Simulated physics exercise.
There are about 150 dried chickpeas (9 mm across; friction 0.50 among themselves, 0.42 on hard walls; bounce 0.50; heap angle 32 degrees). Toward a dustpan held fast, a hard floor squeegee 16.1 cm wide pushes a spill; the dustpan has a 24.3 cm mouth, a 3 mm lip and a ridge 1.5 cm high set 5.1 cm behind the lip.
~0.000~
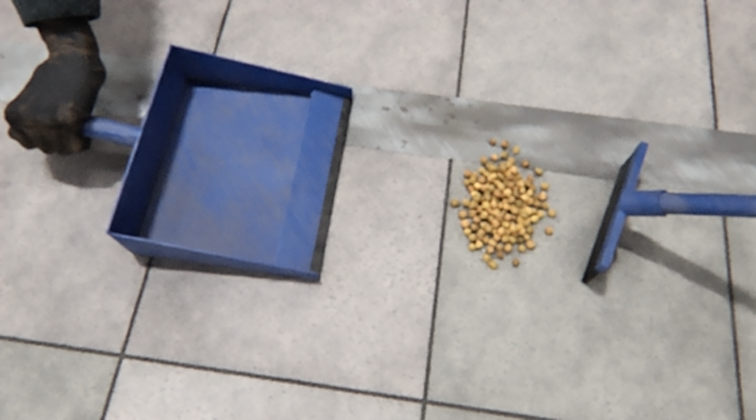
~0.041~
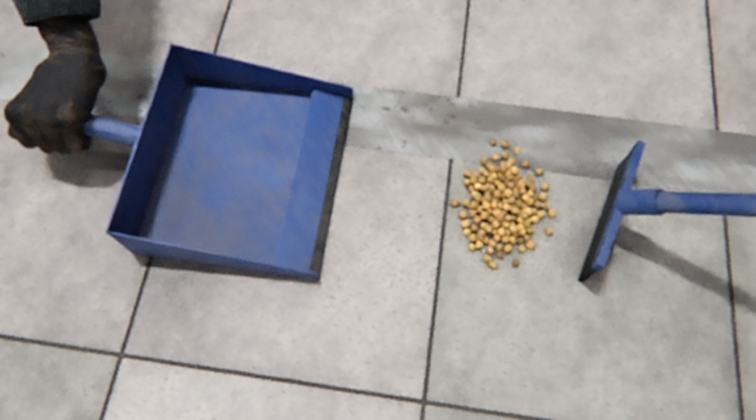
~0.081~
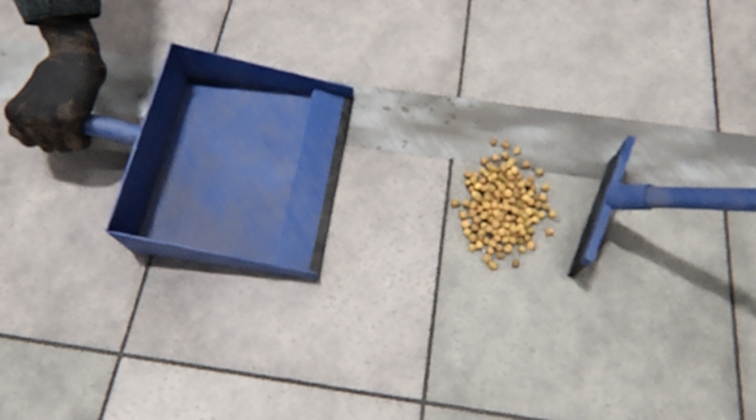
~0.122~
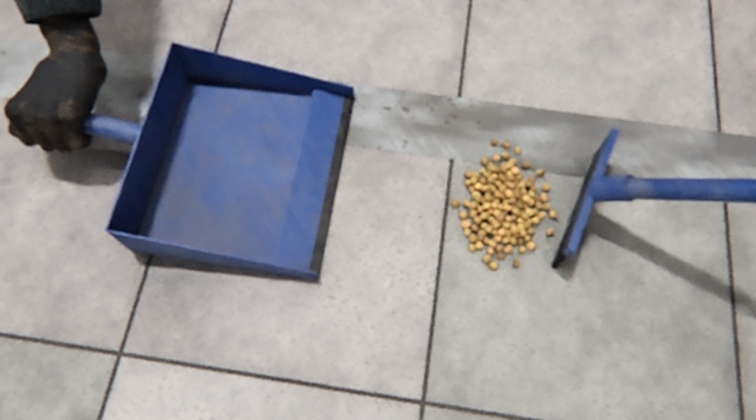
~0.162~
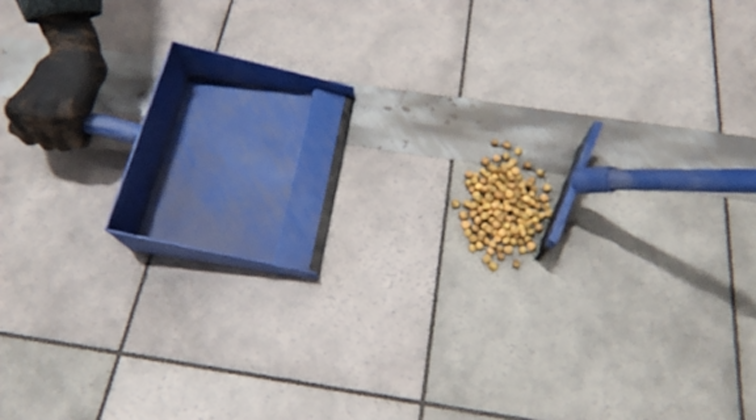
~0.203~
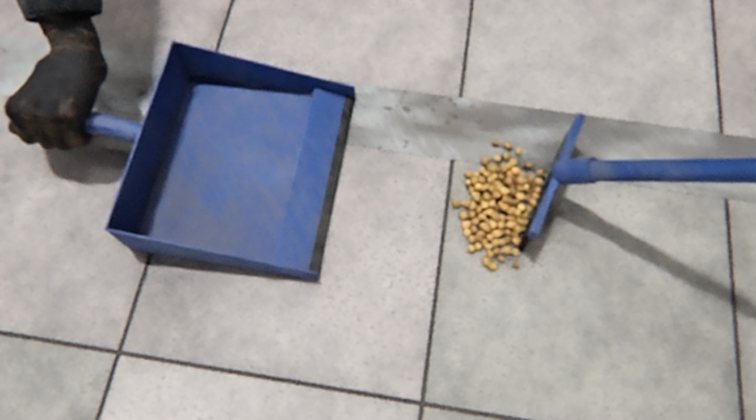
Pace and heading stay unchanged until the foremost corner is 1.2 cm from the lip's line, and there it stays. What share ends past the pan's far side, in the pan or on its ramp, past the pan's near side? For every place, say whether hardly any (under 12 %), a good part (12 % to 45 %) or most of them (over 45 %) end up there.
At the end, far side: A medium share. Pan: A medium share. Near side: A low share.
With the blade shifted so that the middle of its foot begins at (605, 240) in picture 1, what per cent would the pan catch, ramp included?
Estimate: ~ 20 %.
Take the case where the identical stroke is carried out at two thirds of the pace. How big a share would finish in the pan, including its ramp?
Roughly 20 in a hundred.
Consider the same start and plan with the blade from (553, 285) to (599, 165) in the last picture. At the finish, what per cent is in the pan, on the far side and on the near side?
Per cent by place - pan 0, far side 0, near side 5.
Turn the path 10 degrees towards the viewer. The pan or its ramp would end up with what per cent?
In that case around 20 per cent.
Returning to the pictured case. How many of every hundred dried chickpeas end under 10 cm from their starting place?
That share is some 25 percent.
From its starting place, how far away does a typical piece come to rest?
The figure is about 22 cm.
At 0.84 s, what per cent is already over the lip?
Over the lip by then: Approx. 15 %.
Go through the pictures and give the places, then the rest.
The first frame shows blade from (601, 267) to (640, 150), moved 0.0 cm, 0 of the pieces shifted so far; middle of the pieces at (505, 202); pan at (233, 170).
The second frame shows blade from (598, 265) to (637, 149), moved 0.4 cm, 0 of the pieces shifted so far; middle of the pieces at (505, 203).
The third frame shows blade from (587, 260) to (627, 144), moved 1.7 cm, 0 of the pieces shifted so far; middle of the pieces at (506, 203).
The fourth frame shows blade from (569, 251) to (611, 137), moved 3.8 cm, 0 of the pieces shifted so far; middle of the pieces at (506, 203).
The fifth frame shows blade from (551, 242) to (595, 129), moved 5.9 cm, 2 of the pieces shifted so far; middle of the pieces at (506, 203).
The sixth frame shows blade from (533, 233) to (578, 121), moved 8.0 cm, 73 of the pieces shifted so far; middle of the pieces at (501, 204); pan at (234, 167). Its pace works out near 0.53 m/s, heading 22 degrees away from the viewer's side.
After 0.42 s, middle of the blade 14 cm from the lip; 0 % over the lip, far side 0 %, near side 0 %.
After 0.56 s, middle of the blade 7 cm from the lip; 0 % over the lip, far side 15 %, near side 0 %.
After 0.84 s, middle of the blade 4 cm from the lip; 15 % over the lip, far side 25 %, near side 0 %.
In the end, at 1.3 s, far side 25 %, pan 15 %, near side 0 %, in front of the lip or behind the blade 60 %.
